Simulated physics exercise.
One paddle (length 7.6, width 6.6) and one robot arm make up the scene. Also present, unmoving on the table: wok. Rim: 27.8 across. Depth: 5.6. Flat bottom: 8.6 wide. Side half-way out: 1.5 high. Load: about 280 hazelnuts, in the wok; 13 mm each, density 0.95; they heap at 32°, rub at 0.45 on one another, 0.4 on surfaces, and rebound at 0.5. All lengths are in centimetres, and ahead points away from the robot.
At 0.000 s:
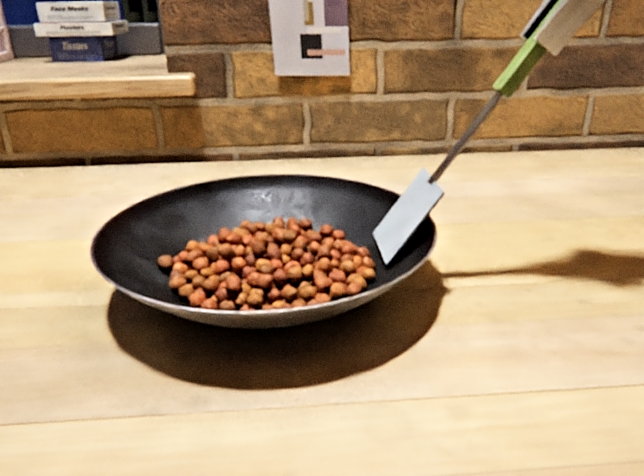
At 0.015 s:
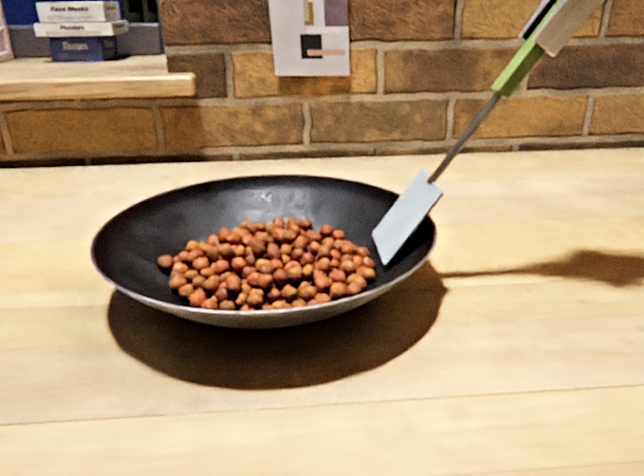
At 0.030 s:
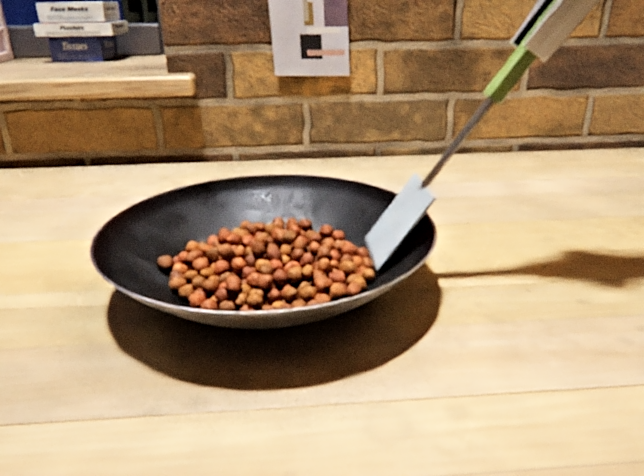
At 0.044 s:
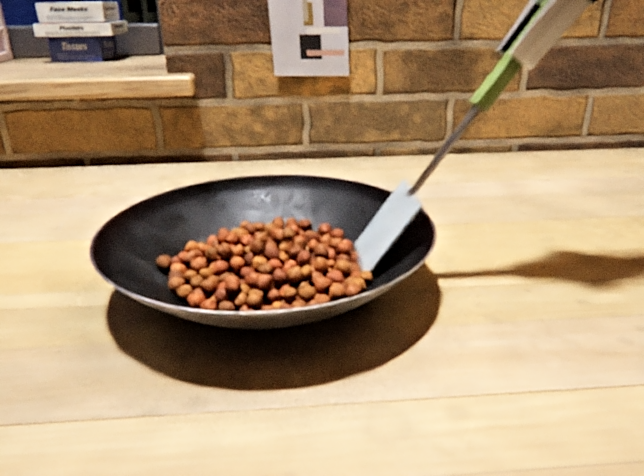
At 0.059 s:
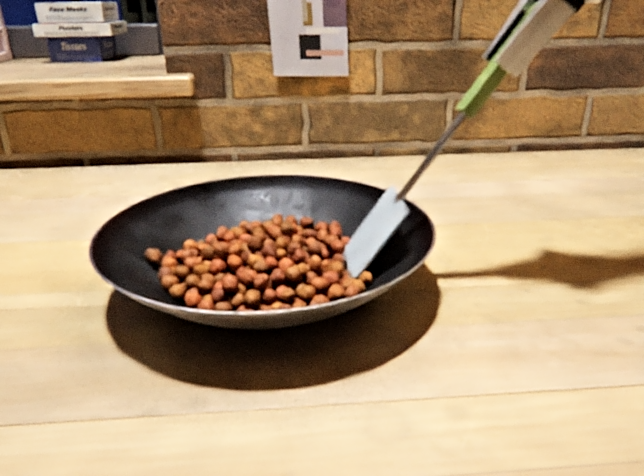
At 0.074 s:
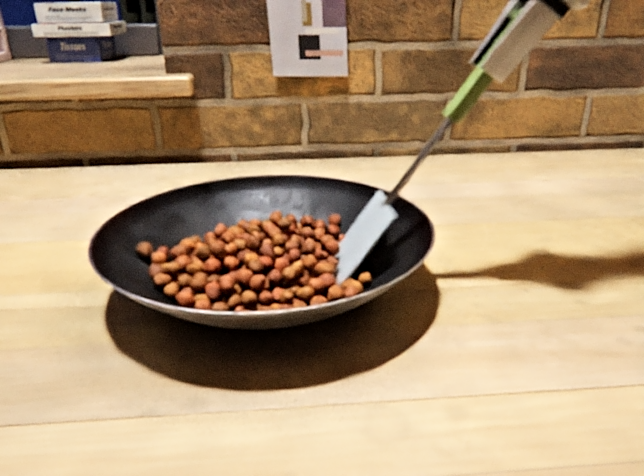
On a wooden counter by a brick wall, a robot arm's pale paddle with a green handle moved left and down inside a black wok, nudging the heap of reddish-brown hazelnuts slightly leftward.
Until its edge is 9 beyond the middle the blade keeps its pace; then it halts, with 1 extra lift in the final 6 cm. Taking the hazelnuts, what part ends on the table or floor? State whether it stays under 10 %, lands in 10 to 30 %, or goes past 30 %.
It lands in 10 to 30 %.
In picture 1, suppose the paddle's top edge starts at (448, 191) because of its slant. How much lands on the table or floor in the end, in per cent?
Roughly 15 percent ends on the table or floor.
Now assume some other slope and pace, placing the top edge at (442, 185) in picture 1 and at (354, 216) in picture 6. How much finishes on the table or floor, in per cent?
Off the vessel, on the table or floor: Some 35 percent.
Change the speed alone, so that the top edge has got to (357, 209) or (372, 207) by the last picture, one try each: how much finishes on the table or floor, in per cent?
Respectively, around 40 and 25 per cent.
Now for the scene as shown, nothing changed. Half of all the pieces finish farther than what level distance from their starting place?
Near 5 cm, measured level.
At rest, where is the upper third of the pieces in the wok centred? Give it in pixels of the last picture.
Look near (162, 257).
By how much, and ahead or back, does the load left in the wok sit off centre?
Ahead, by around 3.5 cm.
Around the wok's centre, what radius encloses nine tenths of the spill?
Seen from above, roughly 35 cm.
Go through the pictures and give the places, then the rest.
Paddle top edge at (434, 179), sloping 55°; upper third of the load around (272, 255), from x 165 to 370, top at y 225; 279 in the wok, in the first picture.
Paddle top edge at (432, 180), sloping 55°; upper third of the load around (272, 255), from x 165 to 370, top at y 225, in the second picture.
Paddle top edge at (425, 185), sloping 55°; upper third of the load around (272, 256), from x 165 to 370, top at y 225, in the third picture.
Paddle top edge at (413, 192), sloping 55°; upper third of the load around (271, 254), from x 165 to 365, top at y 225, in the fourth picture.
Paddle top edge at (400, 198), sloping 55°; upper third of the load around (269, 253), from x 155 to 365, top at y 220, in the fifth picture.
Paddle top edge at (387, 203), sloping 55°; upper third of the load around (257, 253), from x 145 to 365, top at y 220; 279 in the wok, in the sixth picture.
By 0.15 s, sloping 55°, highest piece 5 above the table; 279 in the wok.
By 0.23 s, sloping 55°, highest piece 7 above the table; 279 in the wok.
By 0.47 s, sloping 55°, highest piece 7 above the table; 224 in the wok, 50 on the table or floor, 5 on the blade or in flight.
By 1.52 s, sloping 55°, highest piece 6 above the table; 223 in the wok, 56 on the table or floor.
Final count, 223 in the wok, 56 on the table or floor. That is 20 % on the table or floor.
